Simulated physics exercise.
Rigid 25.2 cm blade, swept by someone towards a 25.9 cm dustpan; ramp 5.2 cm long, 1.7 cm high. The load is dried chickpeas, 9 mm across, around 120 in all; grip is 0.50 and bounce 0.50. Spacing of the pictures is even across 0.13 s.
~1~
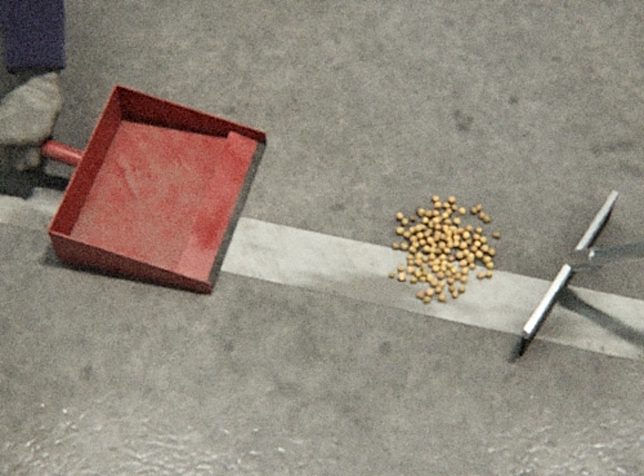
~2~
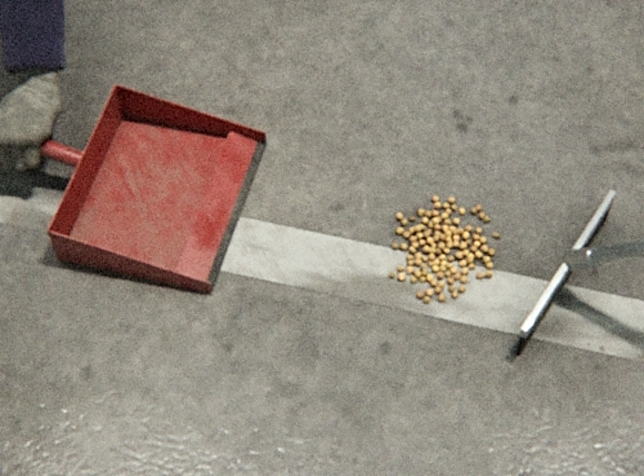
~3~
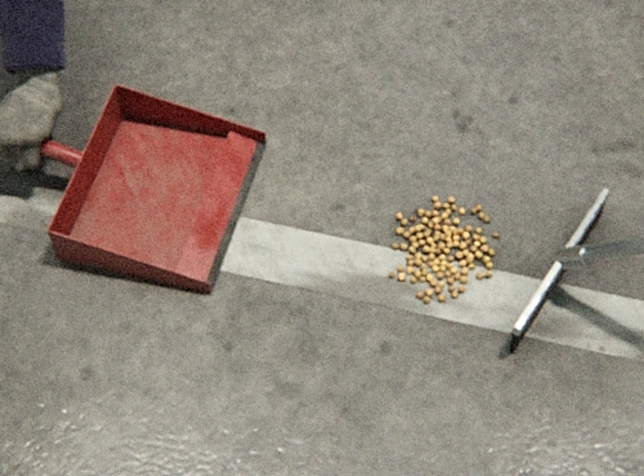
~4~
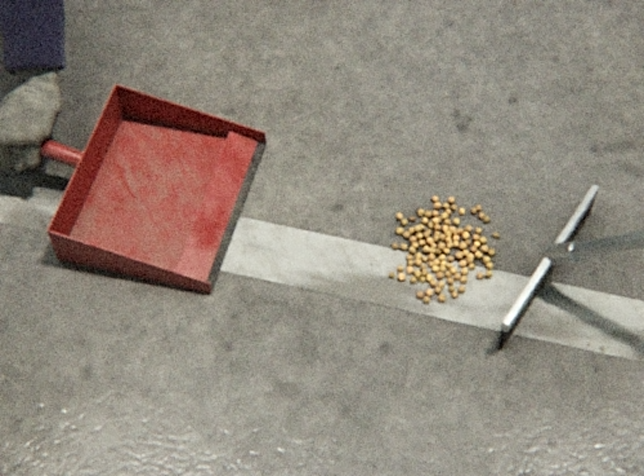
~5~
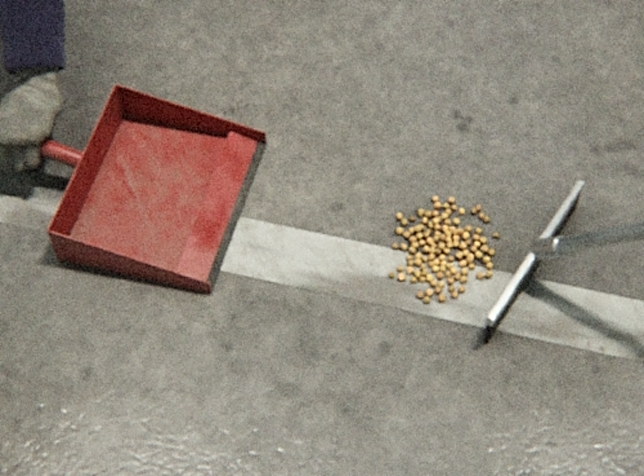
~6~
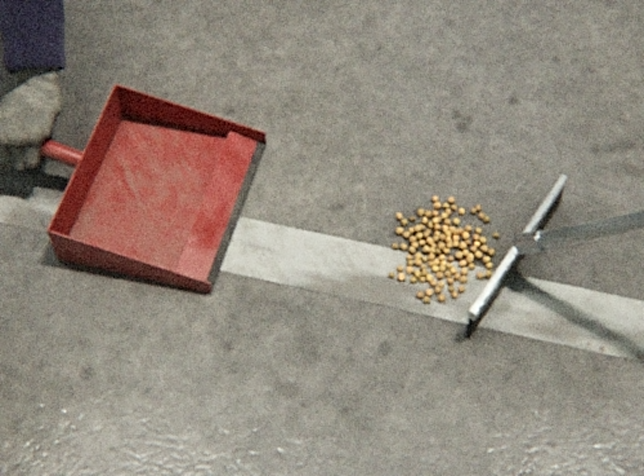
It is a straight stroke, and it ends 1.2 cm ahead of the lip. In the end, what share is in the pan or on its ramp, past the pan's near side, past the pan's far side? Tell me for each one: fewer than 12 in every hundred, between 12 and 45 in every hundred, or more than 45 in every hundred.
Result: Pan: A middle share. Near side: Not many. Far side: A middle share.
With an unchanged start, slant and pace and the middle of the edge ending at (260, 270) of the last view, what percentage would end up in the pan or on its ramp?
That comes to near 5 percent.
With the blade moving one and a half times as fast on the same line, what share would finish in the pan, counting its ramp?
Share: About 30 %.
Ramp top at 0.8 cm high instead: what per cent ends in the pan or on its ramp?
Then around 25 percent, ramp counted.
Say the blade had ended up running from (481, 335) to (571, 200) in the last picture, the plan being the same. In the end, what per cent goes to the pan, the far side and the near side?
Pan 0 % / far 0 % / near 0 %.
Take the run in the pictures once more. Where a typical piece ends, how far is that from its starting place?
Median shift: Approx. 30 cm.
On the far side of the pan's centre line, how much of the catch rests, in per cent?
Roughly 80 percent.
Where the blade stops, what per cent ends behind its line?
Roughly 0 per cent.
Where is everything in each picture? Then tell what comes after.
Blade from (526, 333) to (613, 198), moved 0.0 cm, 0 of the pieces shifted so far; middle of the pieces at (442, 245); pan at (152, 197), in the first frame.
Blade from (524, 333) to (611, 198), moved 0.3 cm, 0 of the pieces shifted so far; middle of the pieces at (442, 245), in the second frame.
Blade from (517, 330) to (604, 196), moved 1.2 cm, 0 of the pieces shifted so far; middle of the pieces at (441, 245), in the third frame.
Blade from (506, 326) to (594, 192), moved 2.7 cm, 0 of the pieces shifted so far; middle of the pieces at (441, 245), in the fourth frame.
Blade from (490, 321) to (579, 188), moved 4.7 cm, 0 of the pieces shifted so far; middle of the pieces at (441, 245), in the fifth frame.
Blade from (473, 315) to (562, 182), moved 7.0 cm, 0 of the pieces shifted so far; middle of the pieces at (441, 245); pan at (152, 197), in the sixth frame.
Then, 0.19 s after the last picture, middle of the blade 21 cm from the lip; 0 % over the lip, far side 5 %, near side 0 %.
Then, 0.32 s after the last picture, middle of the blade 10 cm from the lip; 0 % over the lip, far side 15 %, near side 0 %.
Then, 0.57 s after the last picture, middle of the blade 5 cm from the lip; 20 % over the lip, far side 25 %, near side 0 %.
In the end, pan 15 %, near side 0 %, far side 25 %, in front of the lip or behind the blade 55 %.
